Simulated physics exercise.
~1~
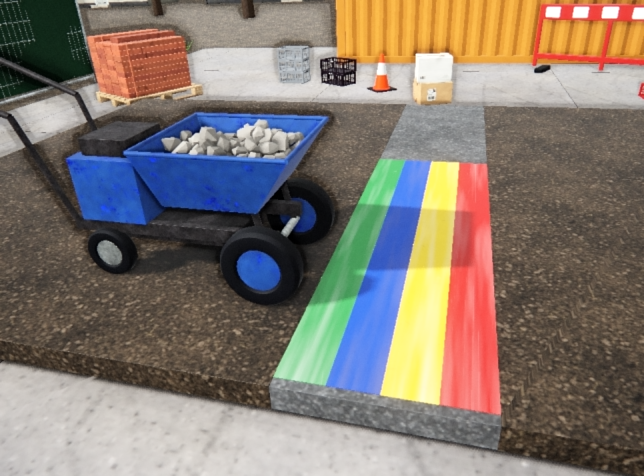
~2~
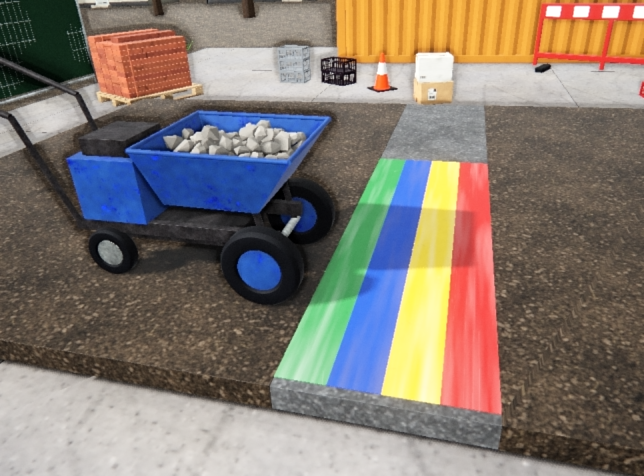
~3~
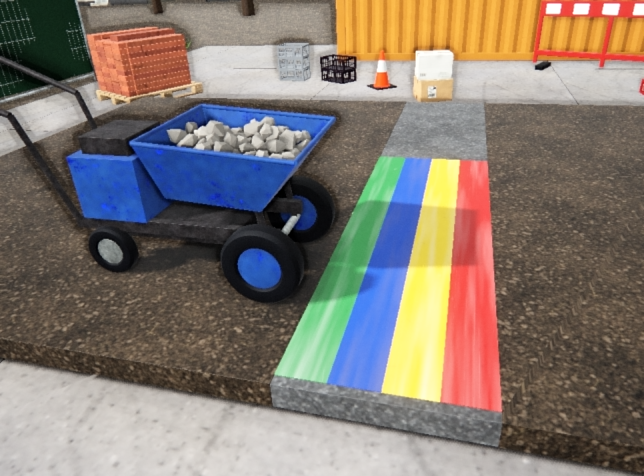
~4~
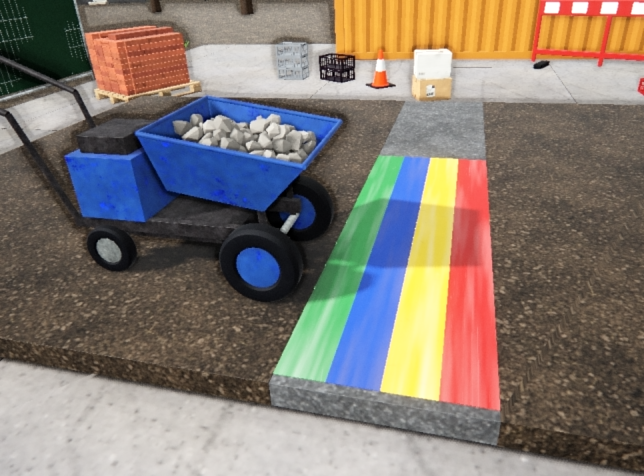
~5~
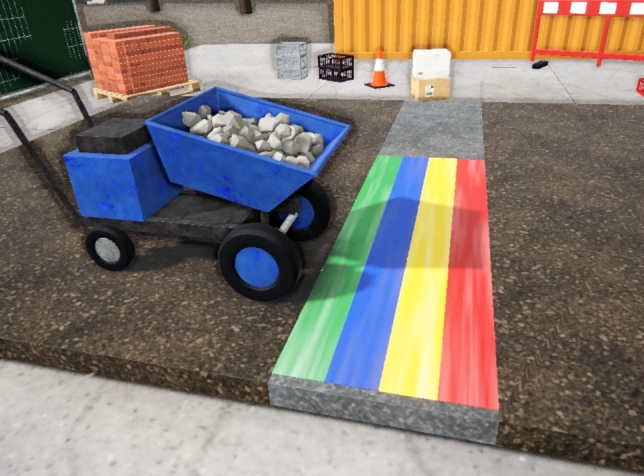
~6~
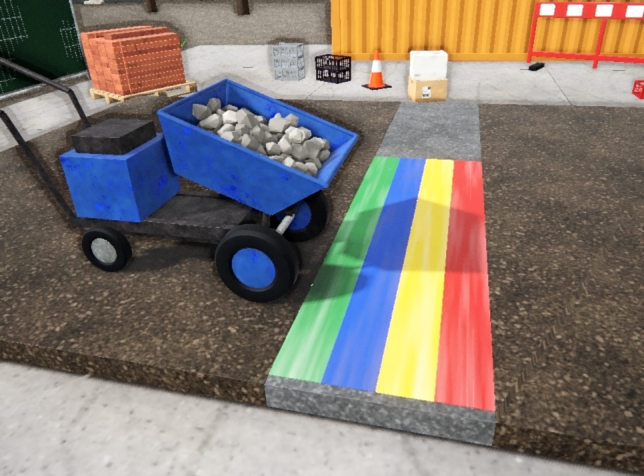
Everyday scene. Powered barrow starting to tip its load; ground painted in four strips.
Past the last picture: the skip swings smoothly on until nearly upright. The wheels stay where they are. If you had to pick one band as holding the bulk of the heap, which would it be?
I would pick yellow.
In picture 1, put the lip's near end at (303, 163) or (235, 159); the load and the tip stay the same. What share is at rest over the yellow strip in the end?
Approximately 40 per cent and 20 per cent, in that order.
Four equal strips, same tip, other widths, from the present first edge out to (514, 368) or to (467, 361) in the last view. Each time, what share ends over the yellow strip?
In order, 40 % and 30 %.
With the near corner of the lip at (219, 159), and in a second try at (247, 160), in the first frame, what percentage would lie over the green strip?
About 20 percent the first time, about 10 percent the second.
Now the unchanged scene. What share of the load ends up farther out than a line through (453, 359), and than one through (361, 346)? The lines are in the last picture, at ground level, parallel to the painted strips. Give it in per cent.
First 20 in a hundred, second 70 in a hundred.
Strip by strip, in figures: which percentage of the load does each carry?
Green strip = 0 %; blue strip = 15 %; yellow strip = 35 %; red strip = 20 %.
Soon, skip tipped steeply; nearly all in the skip; a stray few falling.
A while on, skip tipped right over; most in the skip; a small part over the blue strip; about a quarter over the yellow strip; a stray few over the red strip; a stray few falling.
Towards the end, skip tipped right over; about a quarter in the skip; a small part over the blue strip; about a third over the yellow strip; about a quarter over the red strip; a small part off the paint.
Finally, skip tipped right over; about a quarter in the skip; none over the green strip; a small part over the blue strip; about a third over the yellow strip; about a quarter over the red strip; a small part off the paint.
